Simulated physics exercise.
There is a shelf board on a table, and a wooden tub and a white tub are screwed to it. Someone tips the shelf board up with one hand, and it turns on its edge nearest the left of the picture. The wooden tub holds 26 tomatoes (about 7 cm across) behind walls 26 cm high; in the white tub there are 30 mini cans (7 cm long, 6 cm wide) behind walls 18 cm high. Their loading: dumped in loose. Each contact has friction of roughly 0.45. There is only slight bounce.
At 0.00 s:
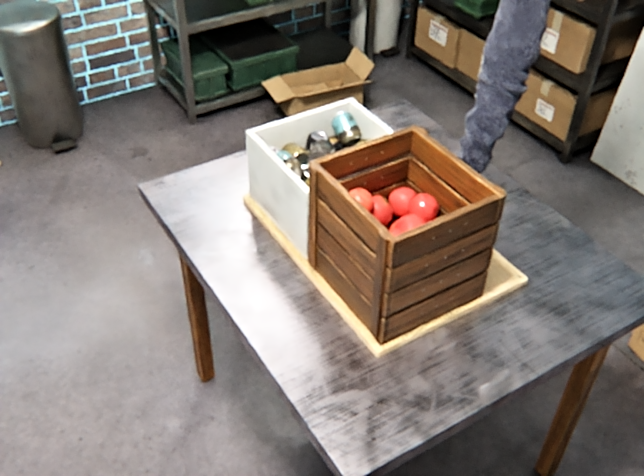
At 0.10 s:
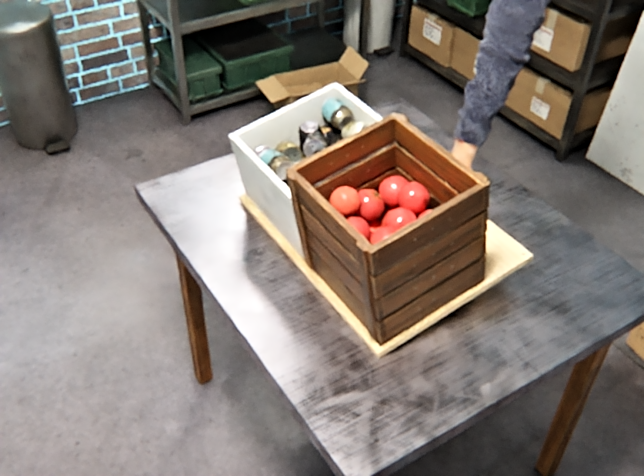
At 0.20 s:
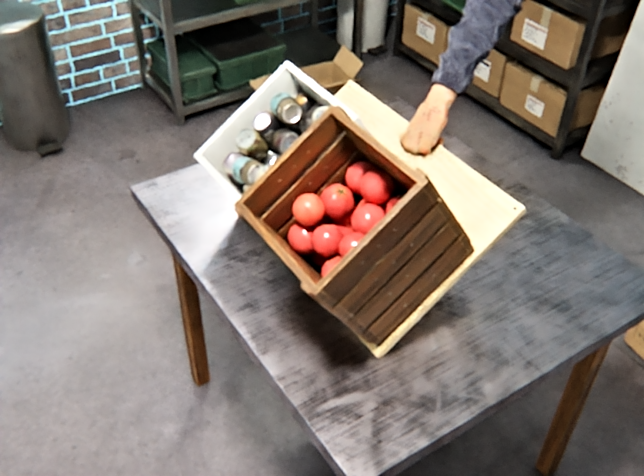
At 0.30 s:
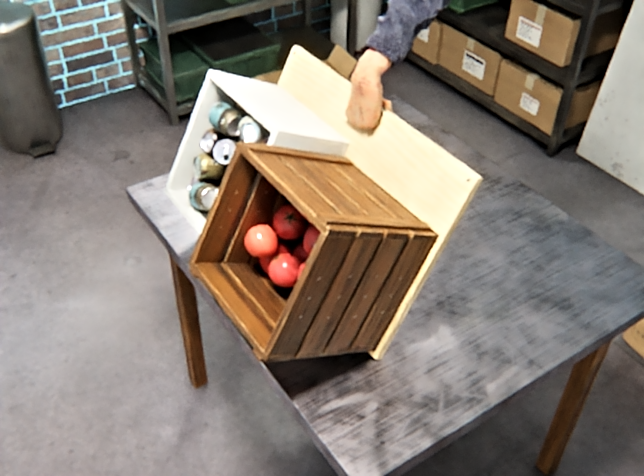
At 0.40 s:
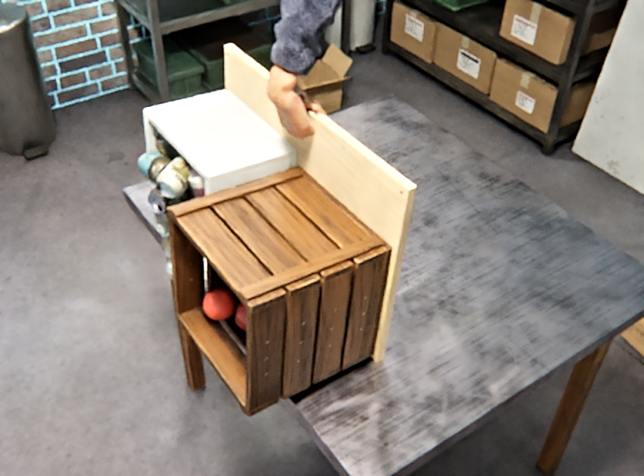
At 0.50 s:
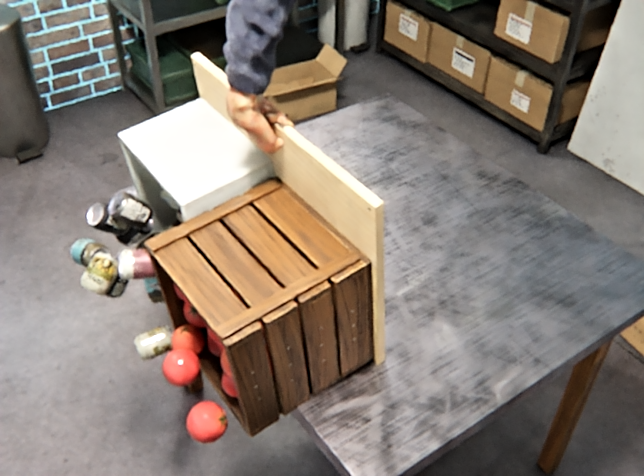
At first, a wooden tub of tomatoes and a white tub of cans sit upright on a pale board on a table. A hand raises the board's right side, turning both tubs steeply over to the left, until cans and tomatoes tumble out past the table's edge.
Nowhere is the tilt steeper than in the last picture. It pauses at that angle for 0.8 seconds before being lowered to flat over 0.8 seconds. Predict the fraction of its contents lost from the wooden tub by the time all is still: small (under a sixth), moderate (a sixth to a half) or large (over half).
Large.
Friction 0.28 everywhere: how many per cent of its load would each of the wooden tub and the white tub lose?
Wooden tub 80, white tub 90 per cent.
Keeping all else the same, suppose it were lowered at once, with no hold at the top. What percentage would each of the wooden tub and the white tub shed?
That would cost wooden tub 60 per cent of its load and white tub 80 per cent.
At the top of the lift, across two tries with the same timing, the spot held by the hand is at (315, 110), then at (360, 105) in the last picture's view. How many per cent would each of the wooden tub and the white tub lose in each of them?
Loss per try - wooden tub 30 / 0 percent, white tub 70 / 30 percent.
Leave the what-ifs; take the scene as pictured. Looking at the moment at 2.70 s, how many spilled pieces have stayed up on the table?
The number is some 0.
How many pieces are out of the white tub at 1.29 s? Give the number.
White tub: Roughly 20 out by then.
After 0.85 s, tilt 96°; 14 of 26 out of the wooden tub and 20 of 30 out of the white tub.
After 1.29 s, tilt 96°; 18 of 26 out of the wooden tub and 22 of 30 out of the white tub.
After 1.91 s, tilt 14°; 21 of 26 out of the wooden tub and 24 of 30 out of the white tub.
Outcome (at 2.70 s), 21 of 26 out of the wooden tub and 24 of 30 out of the white tub. Asked share, 21 of 26, 81 per cent.
